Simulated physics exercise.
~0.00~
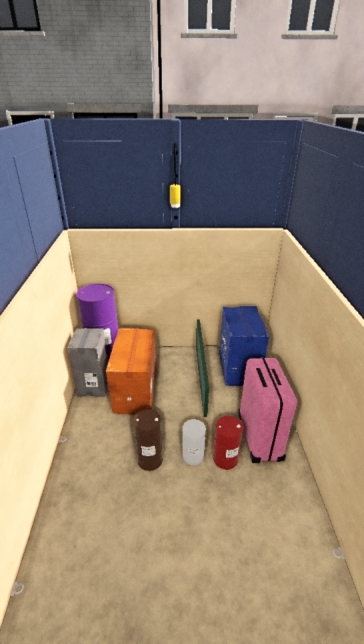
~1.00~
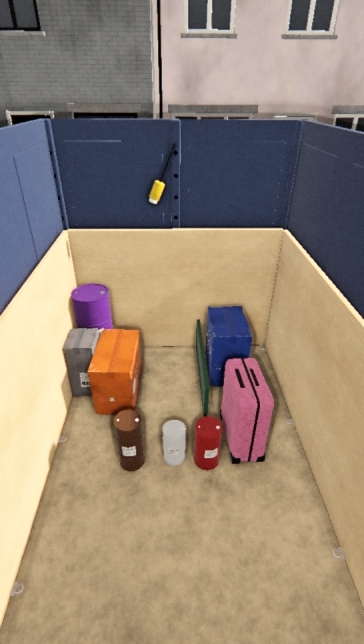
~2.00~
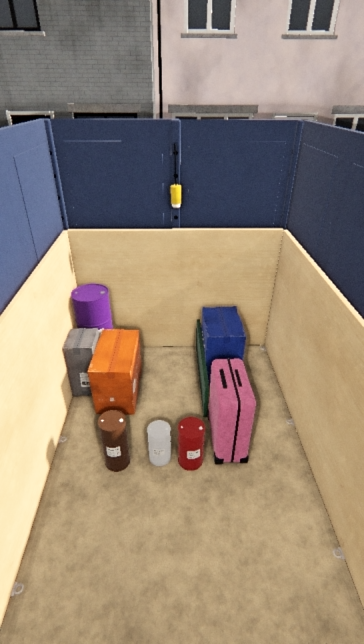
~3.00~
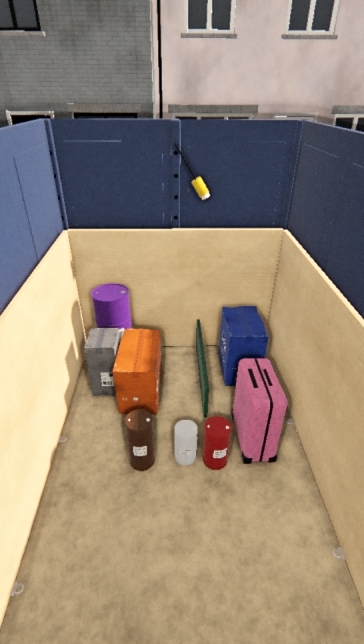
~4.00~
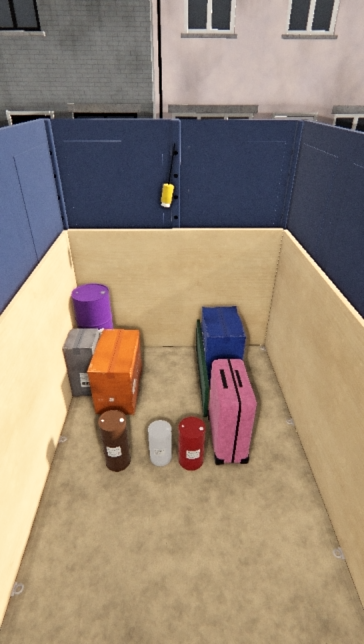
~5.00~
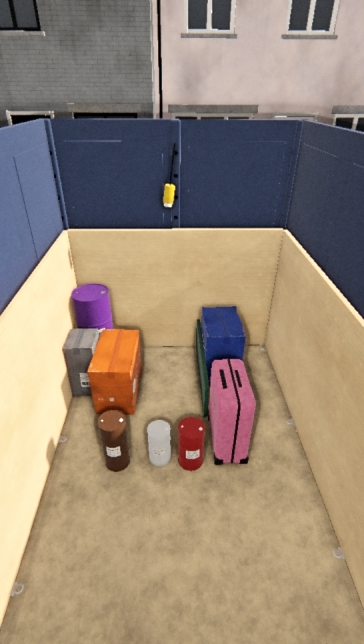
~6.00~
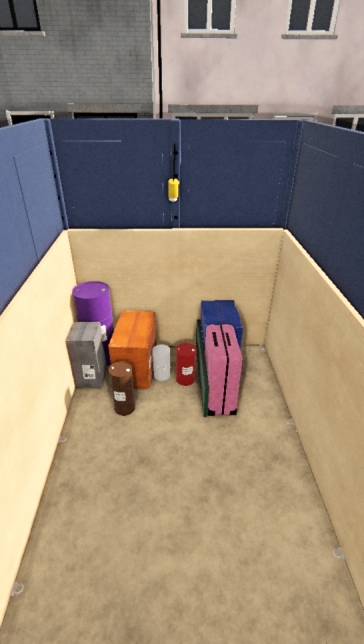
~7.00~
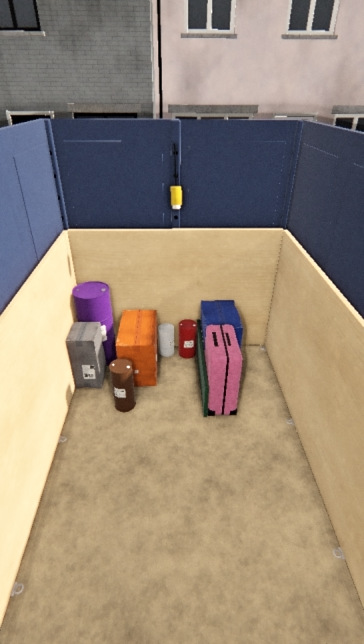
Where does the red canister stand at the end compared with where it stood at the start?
It starts in the front row, just left of the pink case, and ends much deeper in the bay and somewhat further left, near the low board between the white canister and the pink case.
